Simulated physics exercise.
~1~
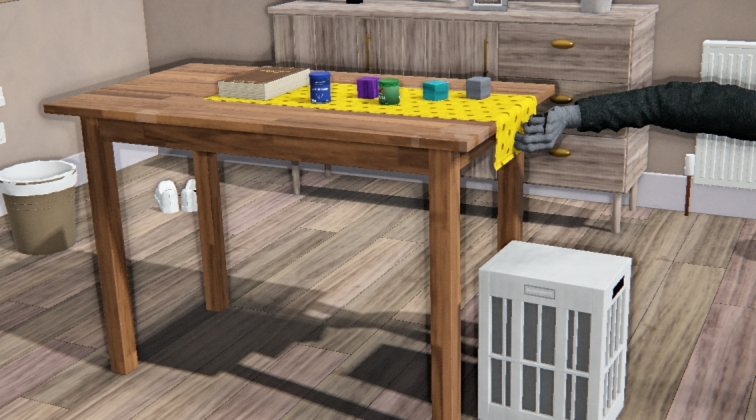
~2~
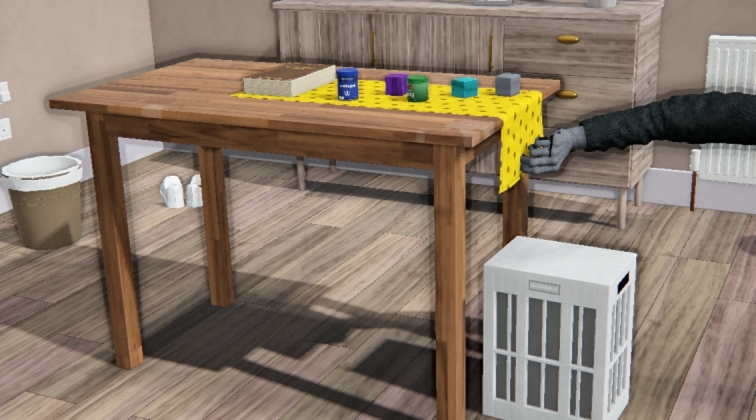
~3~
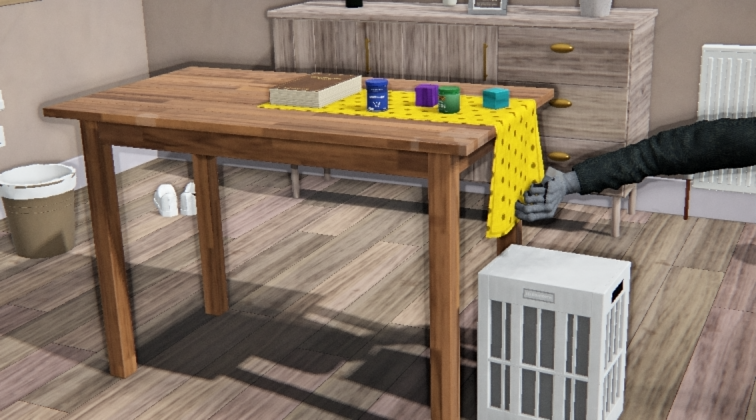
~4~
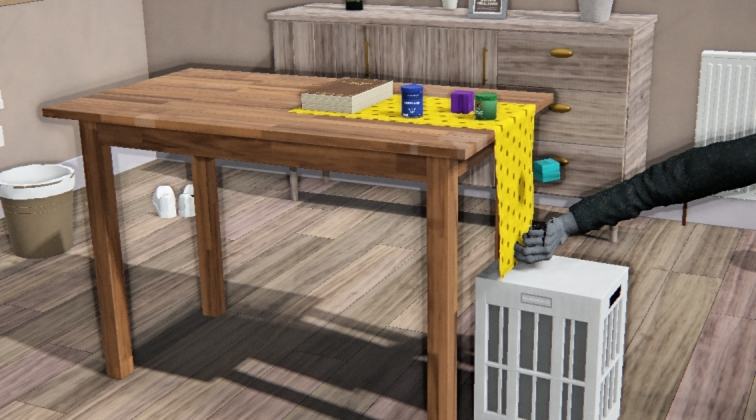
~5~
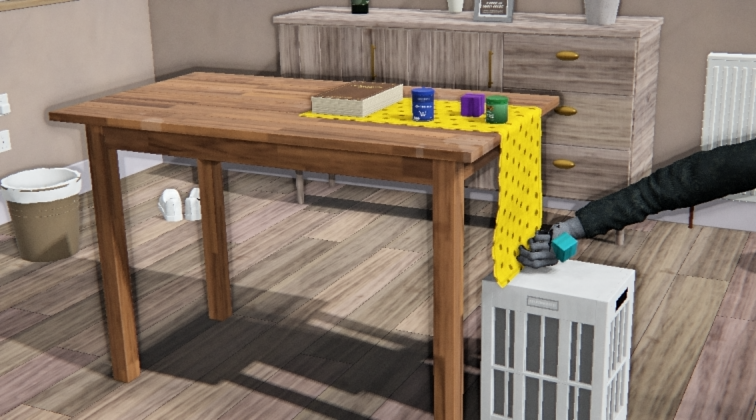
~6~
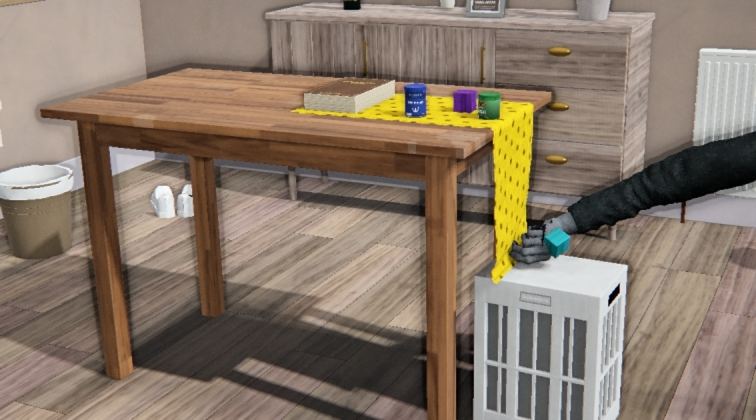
At the start, a yellow runner lies across a wooden table with a book, a blue pot, a purple cube, a green pot, a turquoise cube and a grey cube on it, while a gloved hand grips its hanging end above a white crate. The hand draws the cloth down, and everything on it slides right. The grey cube goes over the edge first, and the turquoise cube follows. The hem reaches the crate and the pulling stops. The turquoise cube rests against the hand, while the book, both pots and the purple cube remain on the table.
